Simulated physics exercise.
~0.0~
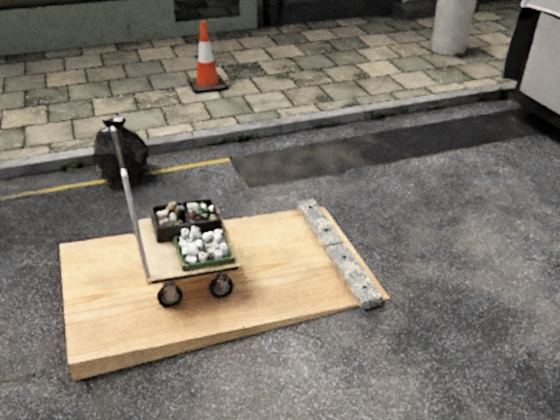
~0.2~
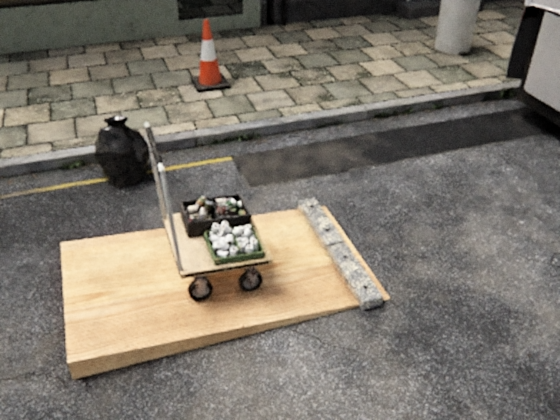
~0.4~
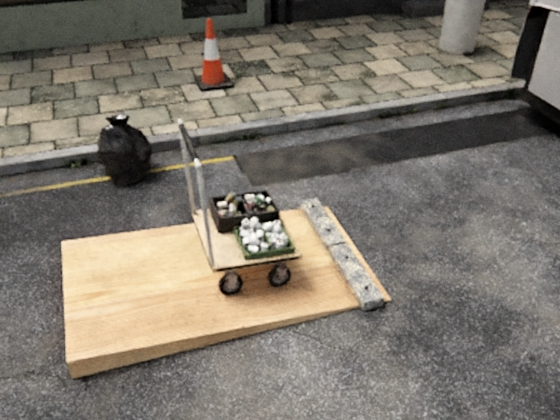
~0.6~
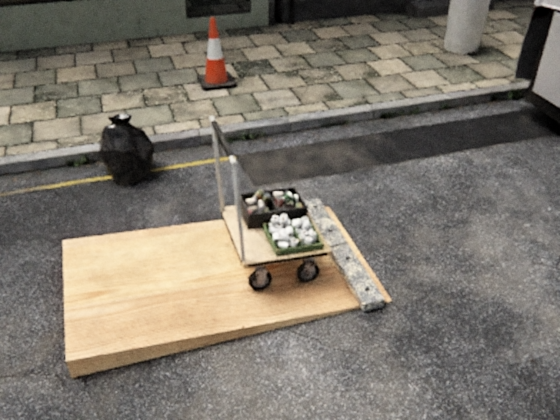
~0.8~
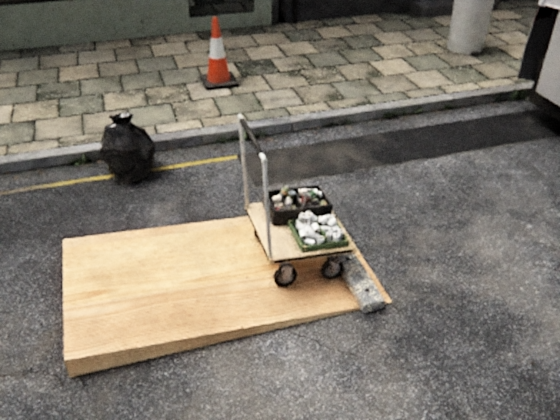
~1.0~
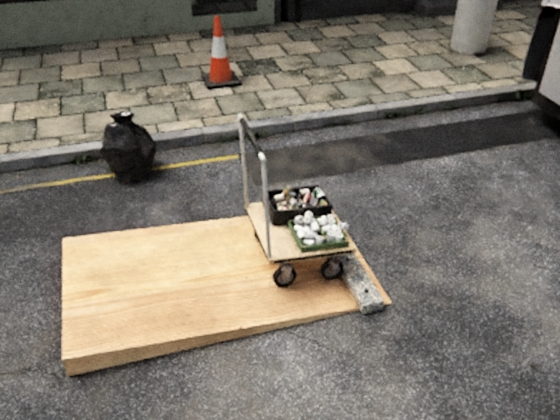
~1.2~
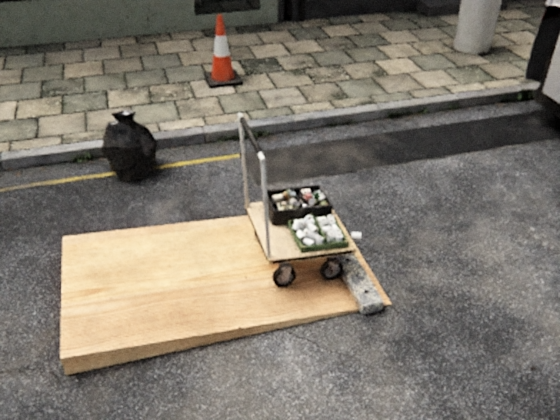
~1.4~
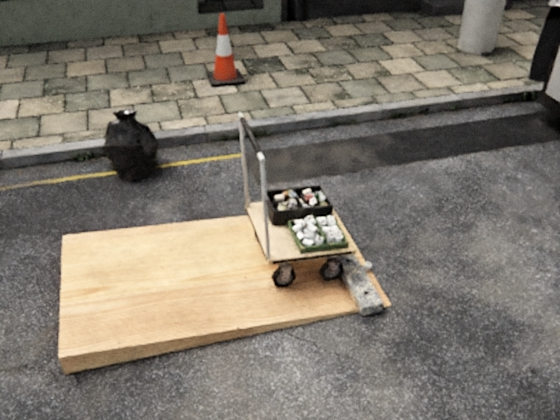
On a roadside ramp, a trolley carrying black and green baskets rolls right, stops at a raised sill, and one white piece tumbles off.
